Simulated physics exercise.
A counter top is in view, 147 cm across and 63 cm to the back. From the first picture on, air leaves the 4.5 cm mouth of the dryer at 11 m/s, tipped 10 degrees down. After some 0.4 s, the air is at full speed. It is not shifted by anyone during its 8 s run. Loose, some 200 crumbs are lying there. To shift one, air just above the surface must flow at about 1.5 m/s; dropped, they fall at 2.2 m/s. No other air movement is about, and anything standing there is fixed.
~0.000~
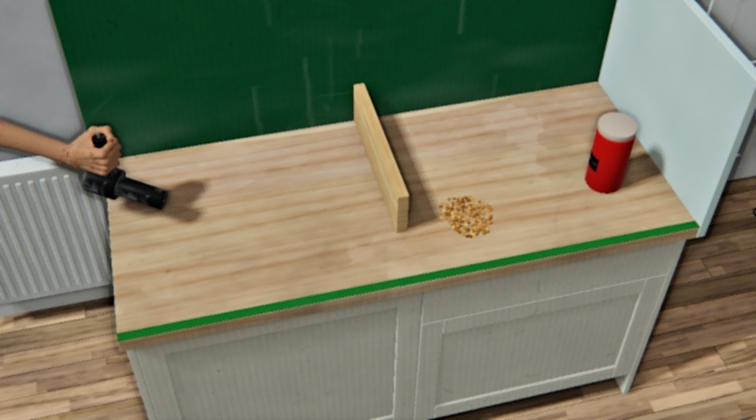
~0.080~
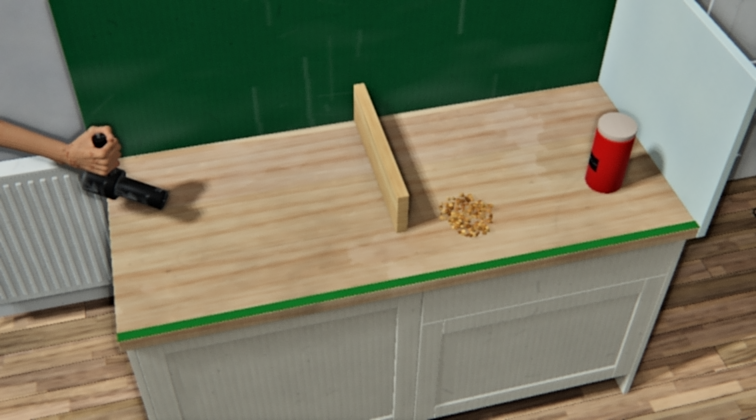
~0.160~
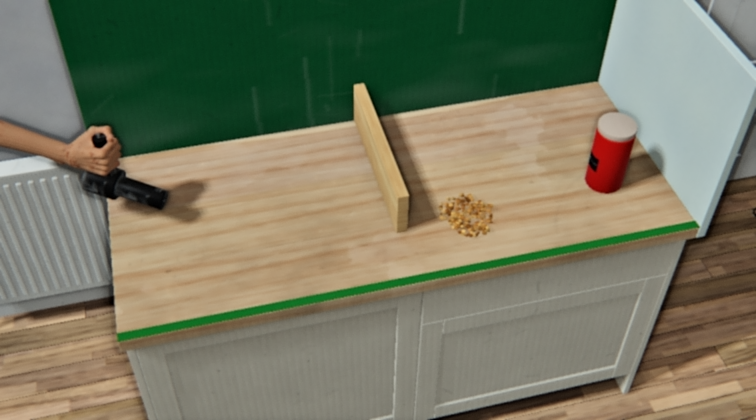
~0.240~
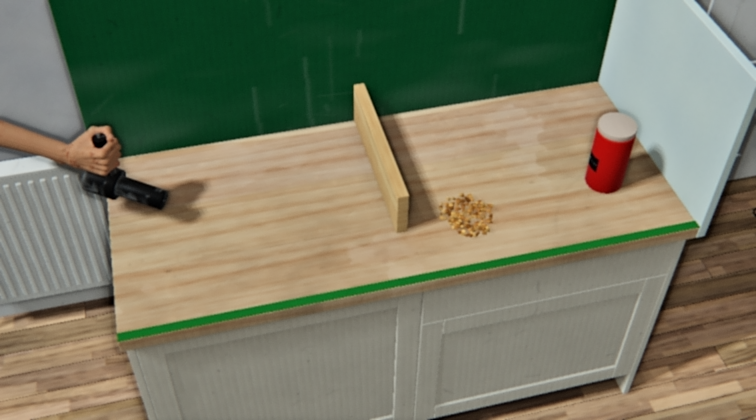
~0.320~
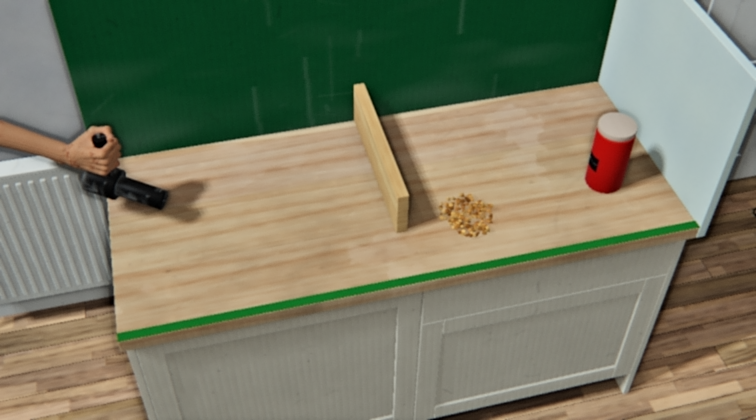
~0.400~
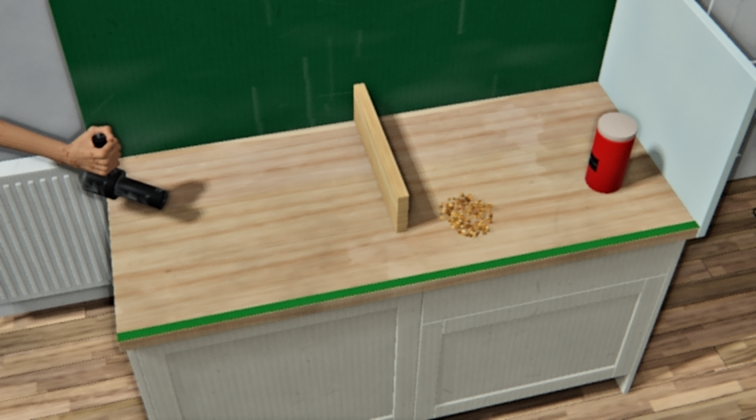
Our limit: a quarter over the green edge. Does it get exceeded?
I'm expecting the count past that edge to remain at or under a quarter.
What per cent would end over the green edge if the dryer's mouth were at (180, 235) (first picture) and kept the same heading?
You'd be looking at something like 0 in a hundred.
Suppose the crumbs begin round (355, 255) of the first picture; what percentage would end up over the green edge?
Then roughly 90 percent would end up there.
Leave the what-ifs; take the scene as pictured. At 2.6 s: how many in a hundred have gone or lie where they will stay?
Close to 30 % of them.
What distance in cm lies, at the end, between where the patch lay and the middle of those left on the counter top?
I'd say around 5 cm.
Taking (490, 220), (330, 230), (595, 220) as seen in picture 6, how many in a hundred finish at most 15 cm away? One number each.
Taking the spots one by one, around 60 %, 0 % and 15 %.
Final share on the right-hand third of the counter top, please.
I'd estimate around 40 per cent.
After 1.6 s the count stands so, 8 % are over the green edge; the middle of those still in play is near (479, 211).
After 2.6 s the count stands so, 10 % are over the green edge; the middle of those still in play is near (480, 212).
After 4.4 s the count stands so, 10 % are over the green edge; the middle of those still in play is near (478, 208).
After 8.0 s, at the end, 10 % are over the green edge; the middle of those still in play is near (481, 208).
